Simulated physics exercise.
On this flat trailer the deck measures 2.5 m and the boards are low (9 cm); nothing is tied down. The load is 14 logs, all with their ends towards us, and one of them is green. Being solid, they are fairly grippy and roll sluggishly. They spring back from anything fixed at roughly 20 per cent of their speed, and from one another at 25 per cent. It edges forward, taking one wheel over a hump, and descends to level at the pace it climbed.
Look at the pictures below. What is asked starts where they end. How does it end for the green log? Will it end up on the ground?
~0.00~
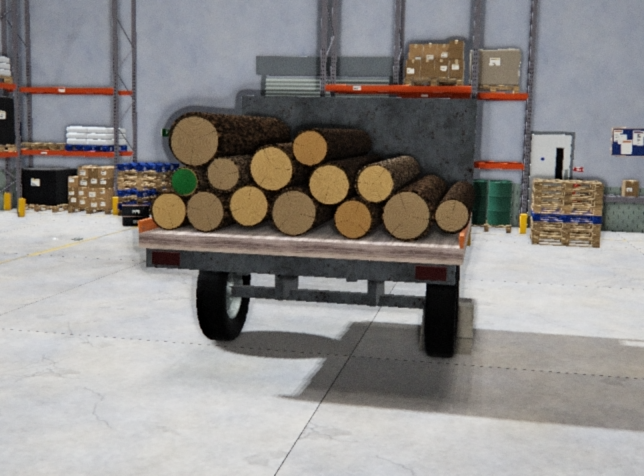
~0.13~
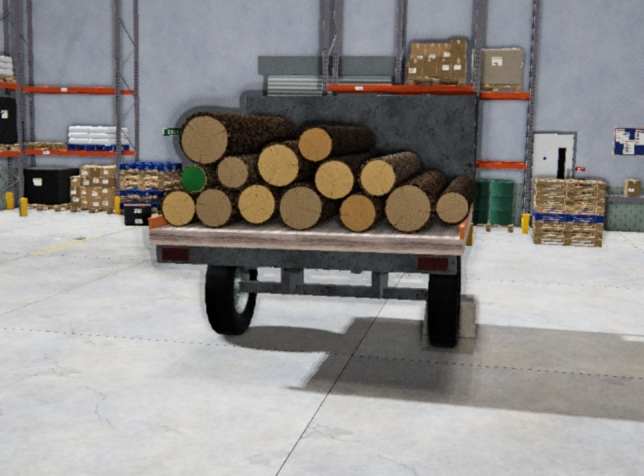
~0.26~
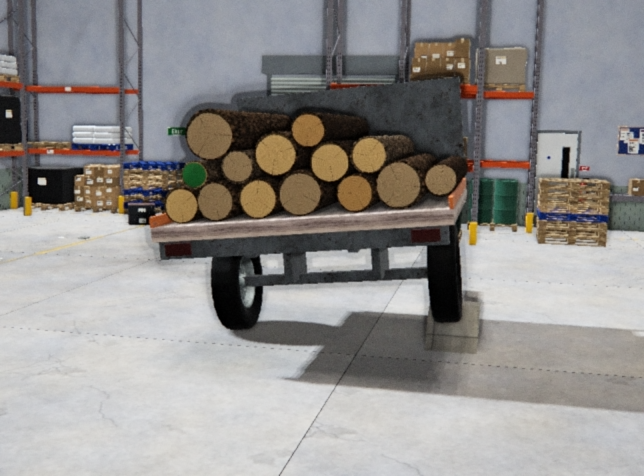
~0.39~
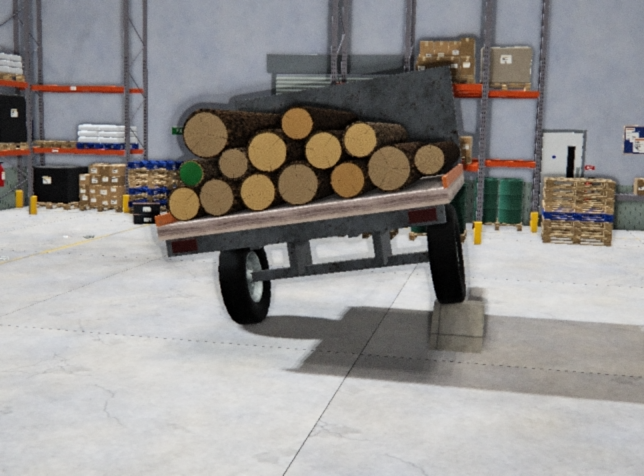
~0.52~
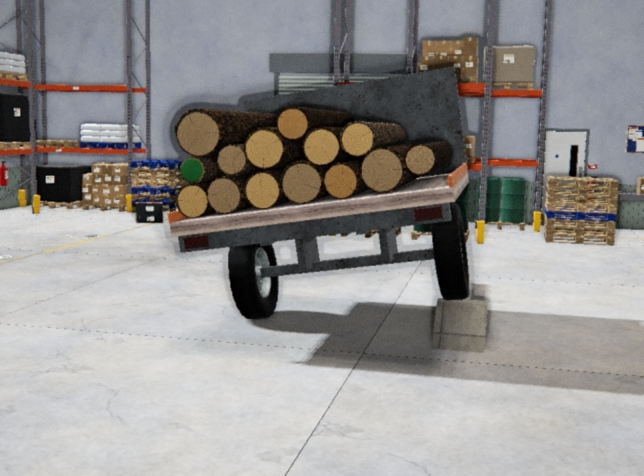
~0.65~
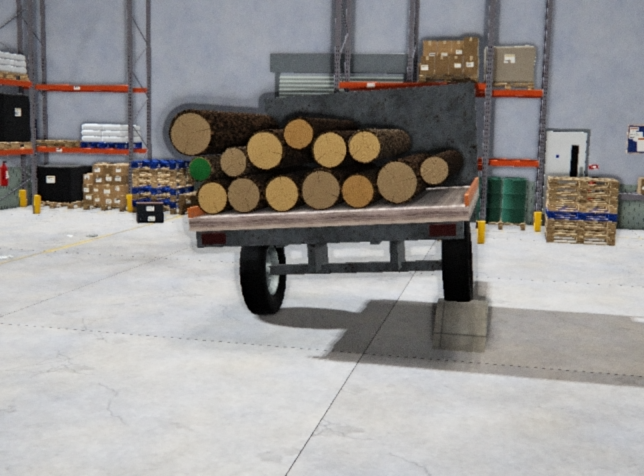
It does drop off.
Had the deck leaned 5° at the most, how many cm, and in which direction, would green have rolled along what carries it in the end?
I'd expect some 0 centimetres to the right.
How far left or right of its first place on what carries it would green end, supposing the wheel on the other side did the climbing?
Rightwards by roughly 55 cm.
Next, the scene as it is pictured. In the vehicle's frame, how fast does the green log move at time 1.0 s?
Its speed is roughly 3.0 m/s.
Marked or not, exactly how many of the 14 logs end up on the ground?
Total: 2.
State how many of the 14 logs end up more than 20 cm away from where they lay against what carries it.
The answer comes to 5.
Then, 1.0 s in, green is dropping off the left side; 2 gone from the deck.
Then, 1.2 s in, green is dropping off the left side; 2 gone from the deck.
In the end (2.2 s), green is down on the left; 2 gone from the deck.
